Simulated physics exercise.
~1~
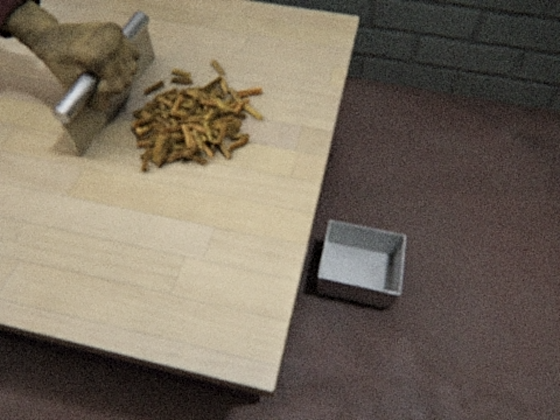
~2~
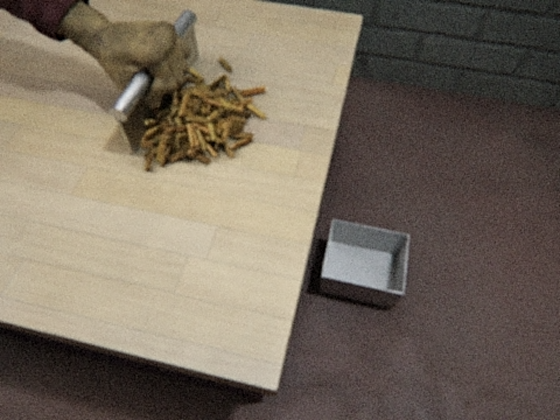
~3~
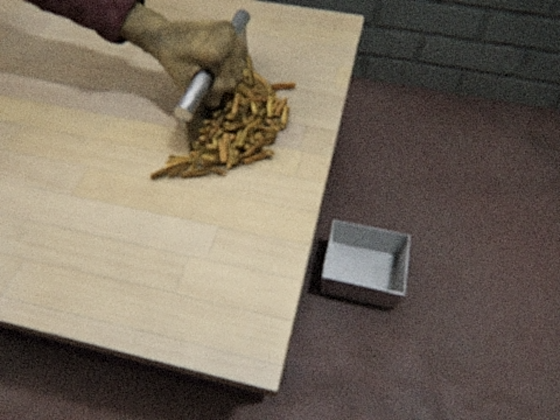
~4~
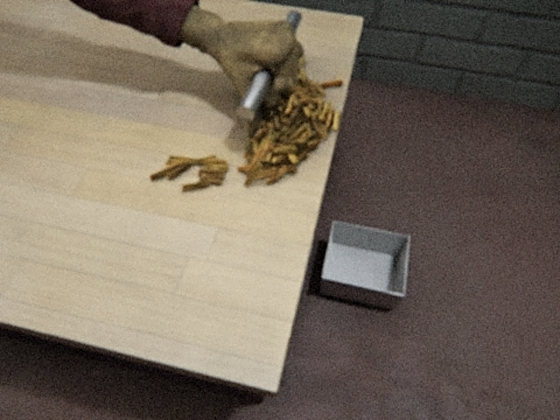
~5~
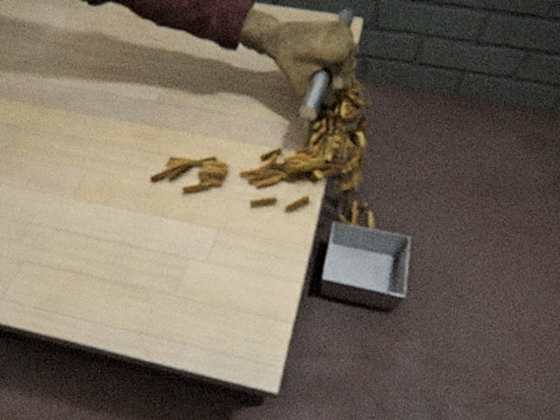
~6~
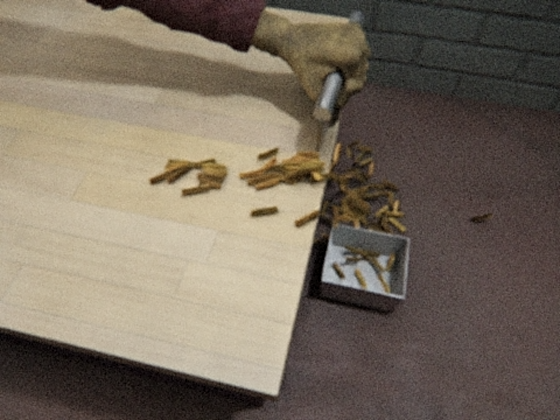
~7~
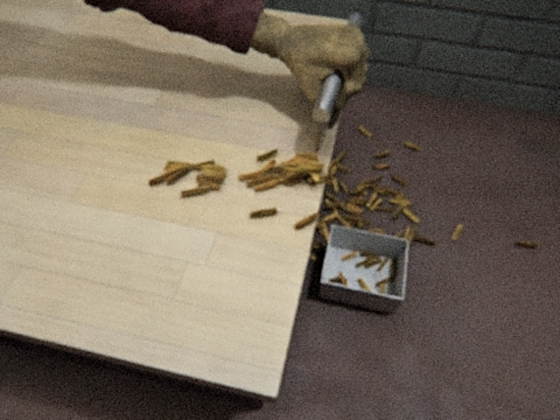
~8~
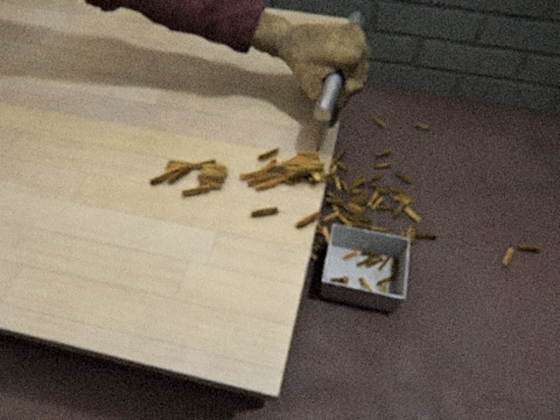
A hand gripping a scraper pushed a pile of dry pasta rightward across a wooden table and stopped at the edge, where many pieces spilled over; a few landed in the white tin, most scattered on the floor around it, and some stayed on the table.
